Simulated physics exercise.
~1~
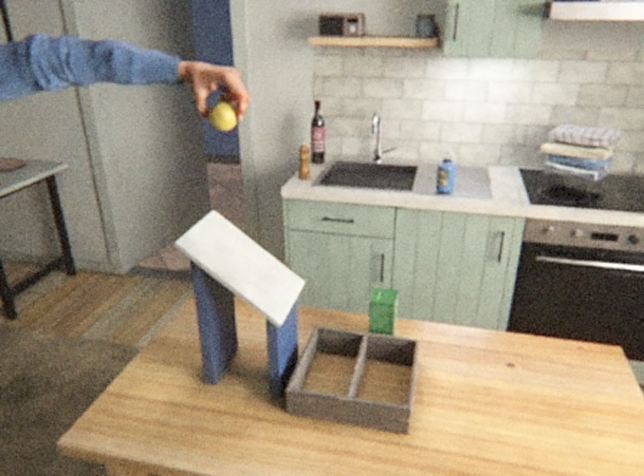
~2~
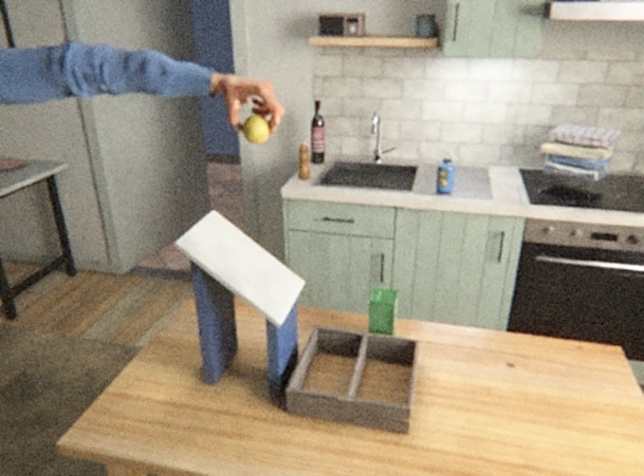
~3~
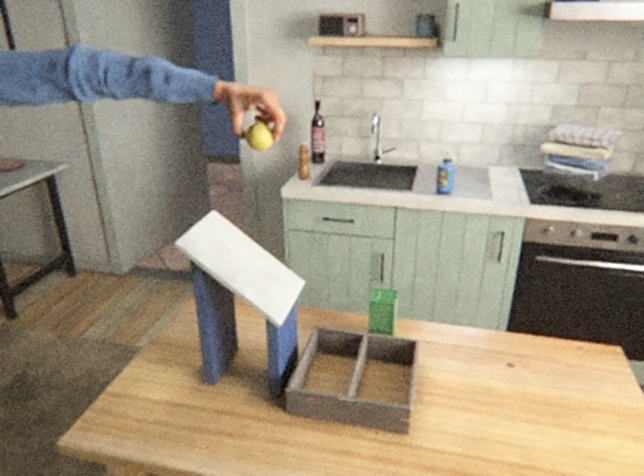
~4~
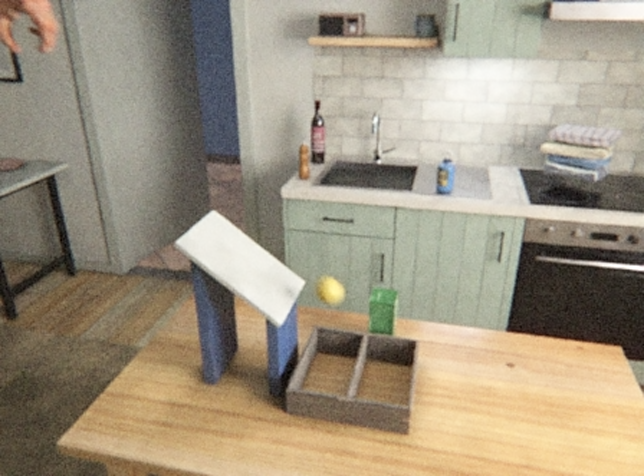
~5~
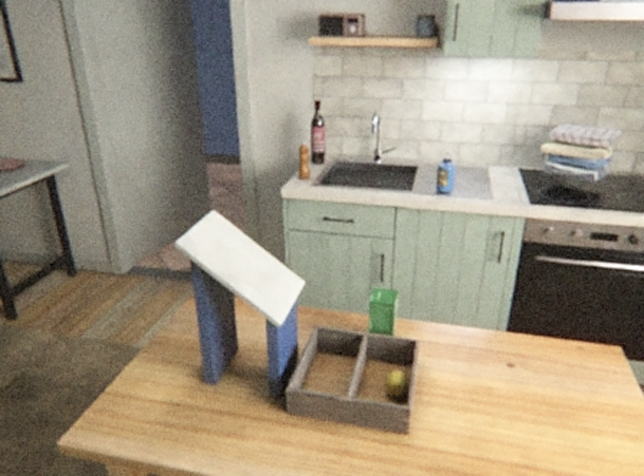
An arm in a blue sleeve reaches in from the left, holding a yellow lemon above a slanted white board on blue supports. The still, slightly raised view shows a kitchen with pale green cabinets, and on the wooden table a gray tray with two bays sits right of the board, a green carton behind it. The hand moves right, then dips slightly. It lets go and draws back to the left, and the lemon is seen in the air past the board's lower edge. The lemon ends in the tray's farther, right-hand bay, while the carton stays in place.
